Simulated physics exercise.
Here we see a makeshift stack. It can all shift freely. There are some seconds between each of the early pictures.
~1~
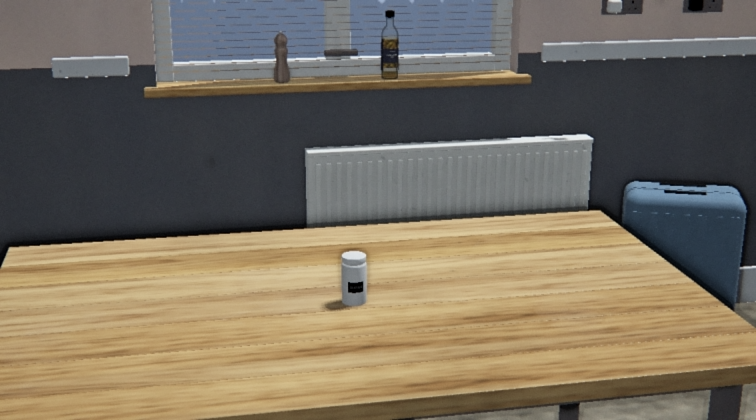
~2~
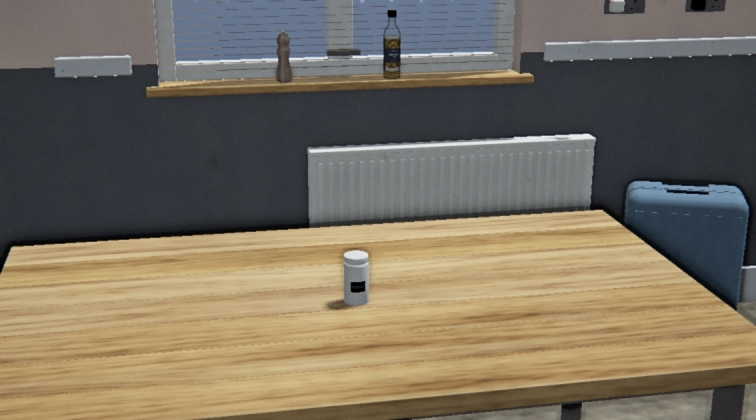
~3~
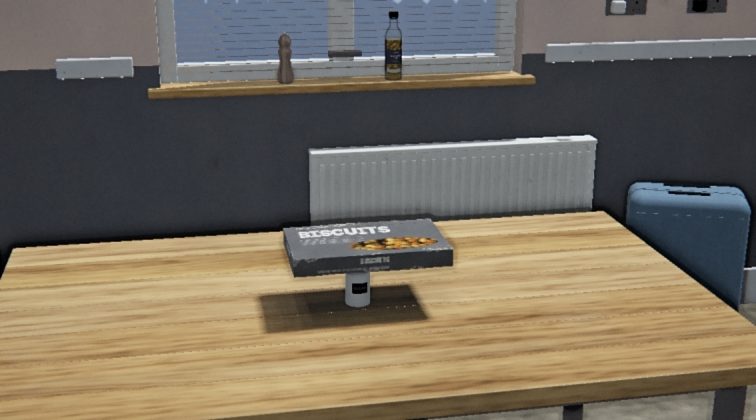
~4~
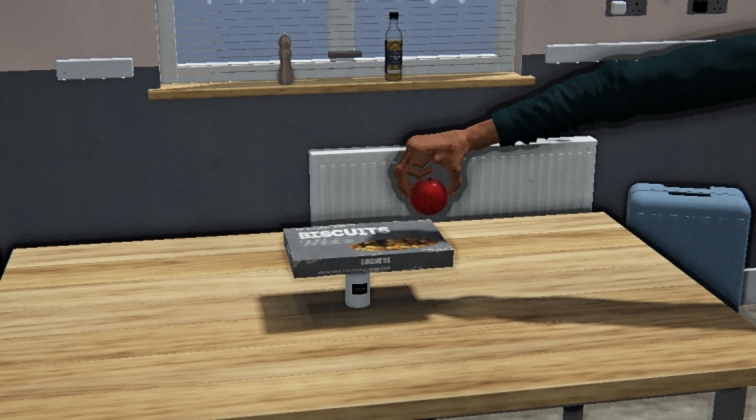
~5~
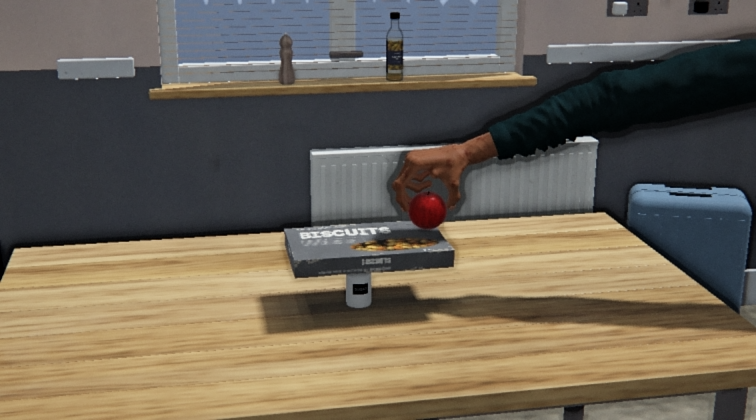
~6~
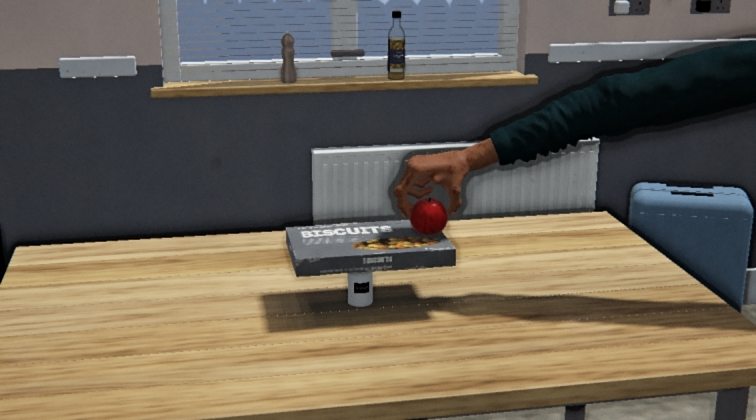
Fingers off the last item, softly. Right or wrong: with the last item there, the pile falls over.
Right, it falls over.
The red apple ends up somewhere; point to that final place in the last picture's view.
Somewhere around (498, 276) in the last picture.
Then, 0.40 s later than the last frame, red apple now fallen; grey packet tilted by 42°.
Then, 0.50 s later than the last frame, grey packet tilted by 36°.
Then, 0.70 s later than the last frame, grey packet now fallen.
When it is over, fallen, red apple and grey packet; white shaker as before. End places, in pixels of the last picture, red apple near (498, 276). The stack comes apart.
